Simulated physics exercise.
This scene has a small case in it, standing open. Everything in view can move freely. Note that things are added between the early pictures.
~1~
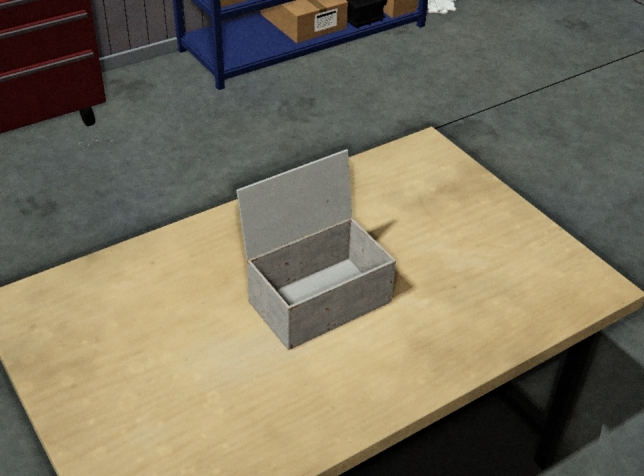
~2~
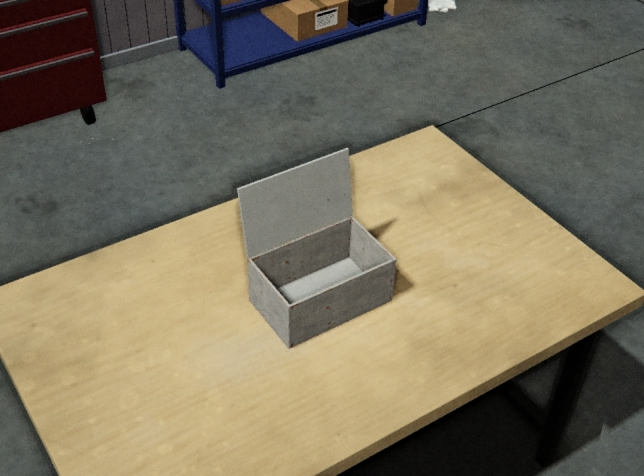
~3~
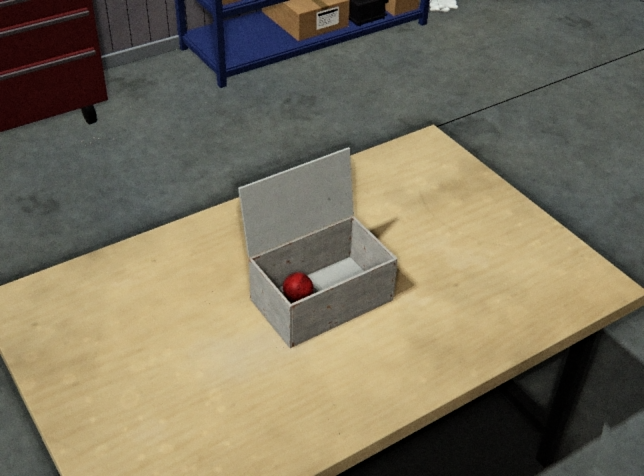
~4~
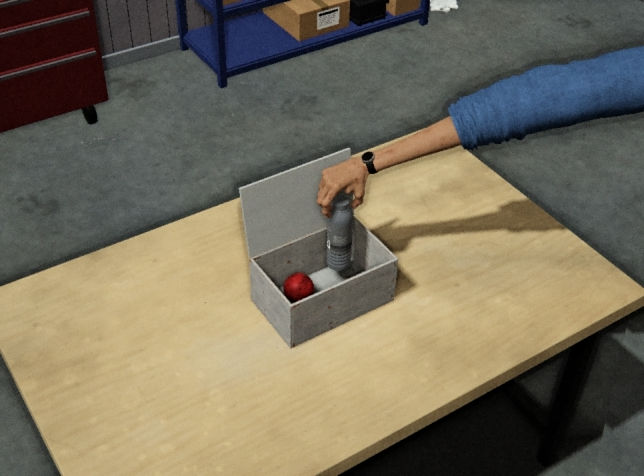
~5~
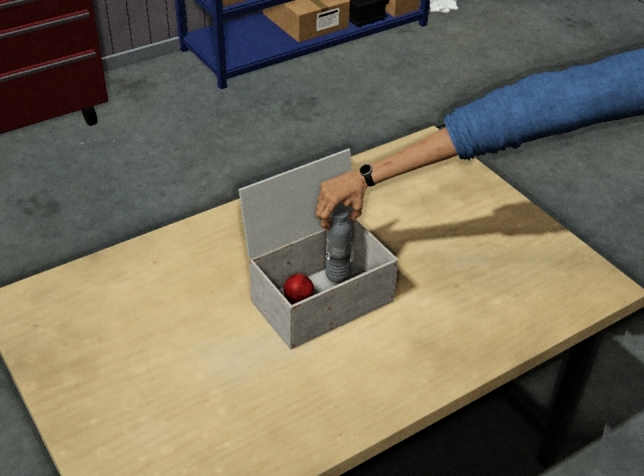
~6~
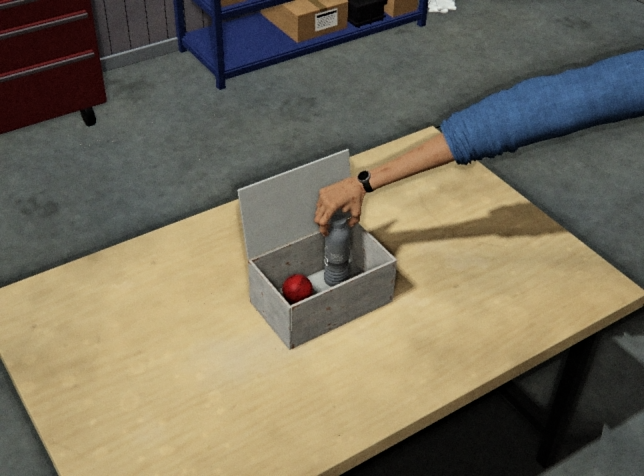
A small, open grey case sat empty on a wooden table until a red ball appeared inside, and then a hand reached in from the right and lowered a grey bottle in beside it.
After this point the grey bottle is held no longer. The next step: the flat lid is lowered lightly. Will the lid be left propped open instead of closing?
Yes - raised.
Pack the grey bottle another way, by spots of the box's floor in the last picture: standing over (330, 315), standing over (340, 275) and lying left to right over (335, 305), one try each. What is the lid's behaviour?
Try 1: Lid not shut; try 2: Lid not shut; try 3: Lid shut.
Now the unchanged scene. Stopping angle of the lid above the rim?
Close to 18 degrees.
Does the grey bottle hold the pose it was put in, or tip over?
By the end it has leaned over.
Then, 1.30 s on from there, lid 78° above the rim.
Then, 1.90 s on from there, lid 42° above the rim; grey bottle turned 13° from how it was put near (343, 255).
Then, 2.20 s on from there, lid 19° above the rim; grey bottle turned 39° from how it was put near (353, 268).
In the end, lid 17° above the rim; toppled in the box, grey bottle; red ball unmoved. At the end, from the last picture's camera, grey bottle near (353, 268).
